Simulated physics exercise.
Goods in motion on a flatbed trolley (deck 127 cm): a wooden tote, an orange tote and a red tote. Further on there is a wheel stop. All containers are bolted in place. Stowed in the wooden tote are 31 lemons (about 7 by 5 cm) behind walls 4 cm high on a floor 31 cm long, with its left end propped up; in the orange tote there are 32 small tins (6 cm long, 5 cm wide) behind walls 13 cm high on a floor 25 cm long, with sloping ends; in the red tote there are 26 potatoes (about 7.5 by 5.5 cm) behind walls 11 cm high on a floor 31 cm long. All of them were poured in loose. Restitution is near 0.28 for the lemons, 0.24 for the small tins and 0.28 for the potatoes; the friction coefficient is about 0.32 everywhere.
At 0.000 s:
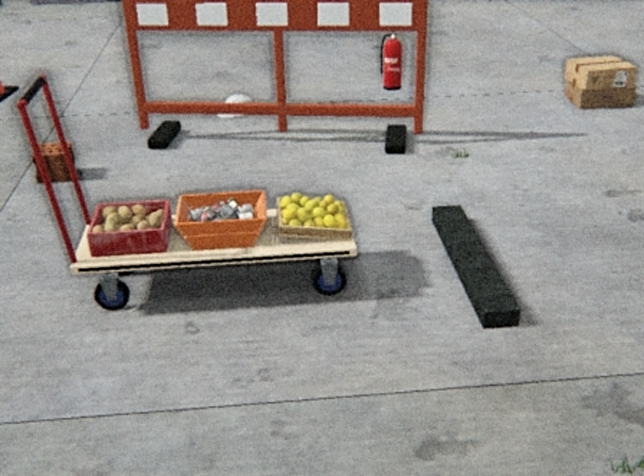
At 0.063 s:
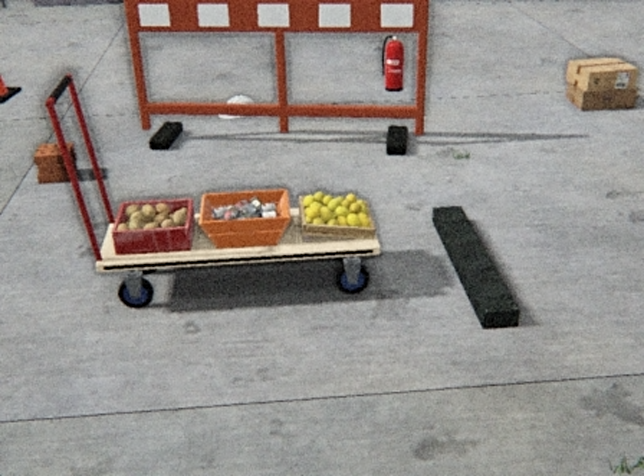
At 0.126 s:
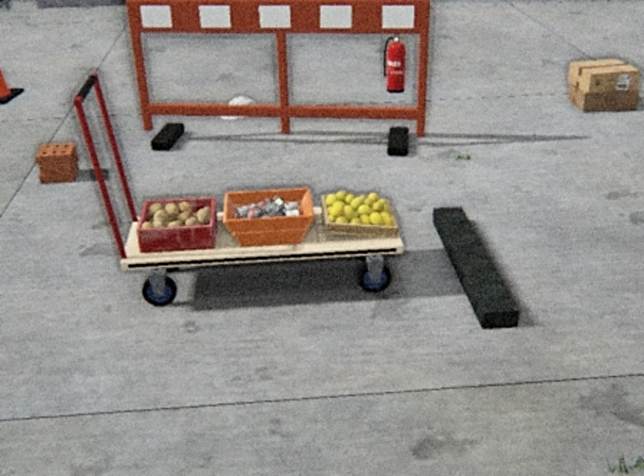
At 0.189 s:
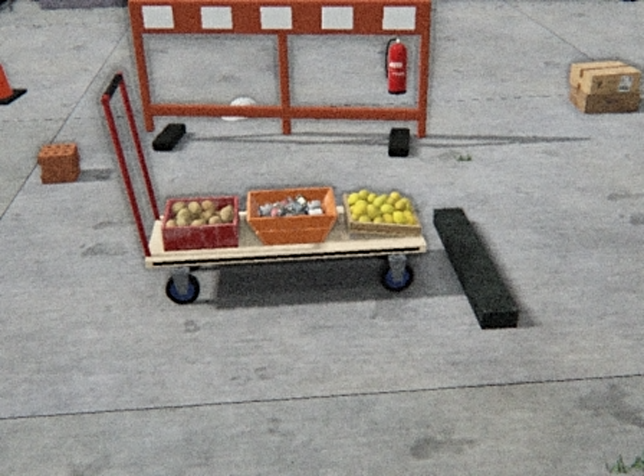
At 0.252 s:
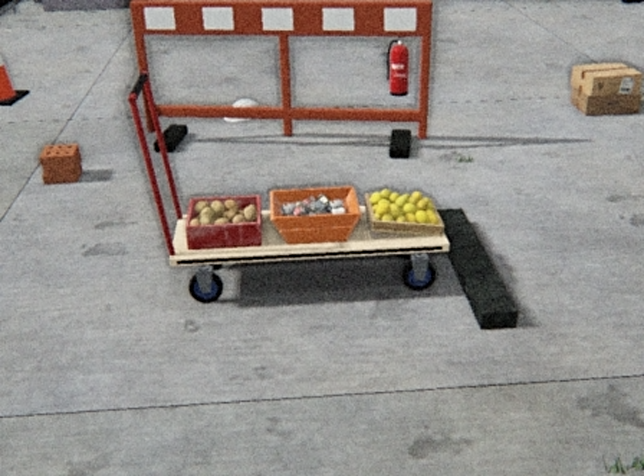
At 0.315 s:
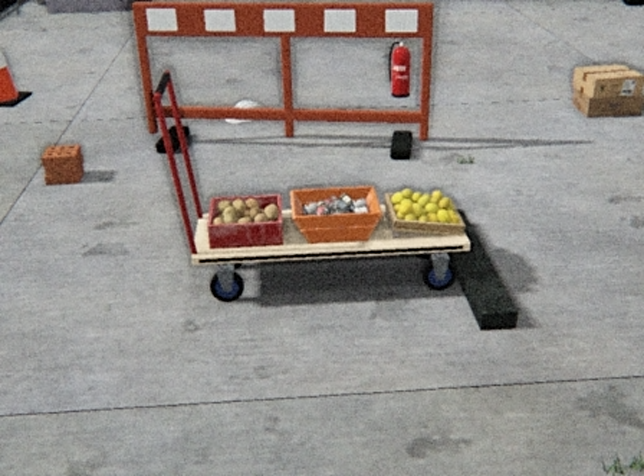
A flatbed trolley carrying lemons, small tins and potatoes rolls right toward a dark wheel stop.
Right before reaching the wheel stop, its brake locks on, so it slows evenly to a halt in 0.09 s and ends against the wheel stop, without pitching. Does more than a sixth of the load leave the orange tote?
My guess is the spilled share will stay beneath a sixth.
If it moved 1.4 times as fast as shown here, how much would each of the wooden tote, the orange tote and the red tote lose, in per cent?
Then the wooden tote sheds 40 per cent, the orange tote 0 per cent, and the red tote 0 per cent.
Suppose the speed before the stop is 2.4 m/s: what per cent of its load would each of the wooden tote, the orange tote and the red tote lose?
In that case the wooden tote sheds 40 per cent of its load, the orange tote 0 per cent, and the red tote 0 per cent.
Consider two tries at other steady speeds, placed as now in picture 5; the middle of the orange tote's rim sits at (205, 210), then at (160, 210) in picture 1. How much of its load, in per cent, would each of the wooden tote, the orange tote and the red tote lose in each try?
Losses in order of the tries would be wooden tote 40 and 40 %, orange tote 0 and 10 %, red tote 0 and 10 %.
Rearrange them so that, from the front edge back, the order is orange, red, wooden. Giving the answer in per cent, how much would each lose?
In that arrangement the wooden tote sheds 20 per cent of its load, the orange tote 0 per cent, and the red tote 0 per cent.
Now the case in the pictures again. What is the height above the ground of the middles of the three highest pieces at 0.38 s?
42 cm.
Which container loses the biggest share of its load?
The wooden tote is the one.
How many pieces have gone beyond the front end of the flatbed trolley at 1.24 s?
Roughly 8 pieces.
After 0.38 s, 0 of 31 out of the wooden tote, 0 of 32 out of the orange tote and 0 of 26 out of the red tote.
After 0.50 s, 2 of 31 out of the wooden tote, 0 of 32 out of the orange tote and 1 of 26 out of the red tote.
After 0.73 s, 8 of 31 out of the wooden tote, 0 of 32 out of the orange tote and 1 of 26 out of the red tote.
Final count (at 1.24 s), 9 of 31 out of the wooden tote, 0 of 32 out of the orange tote and 1 of 26 out of the red tote. Asked share, 0 of 32, 0 per cent.
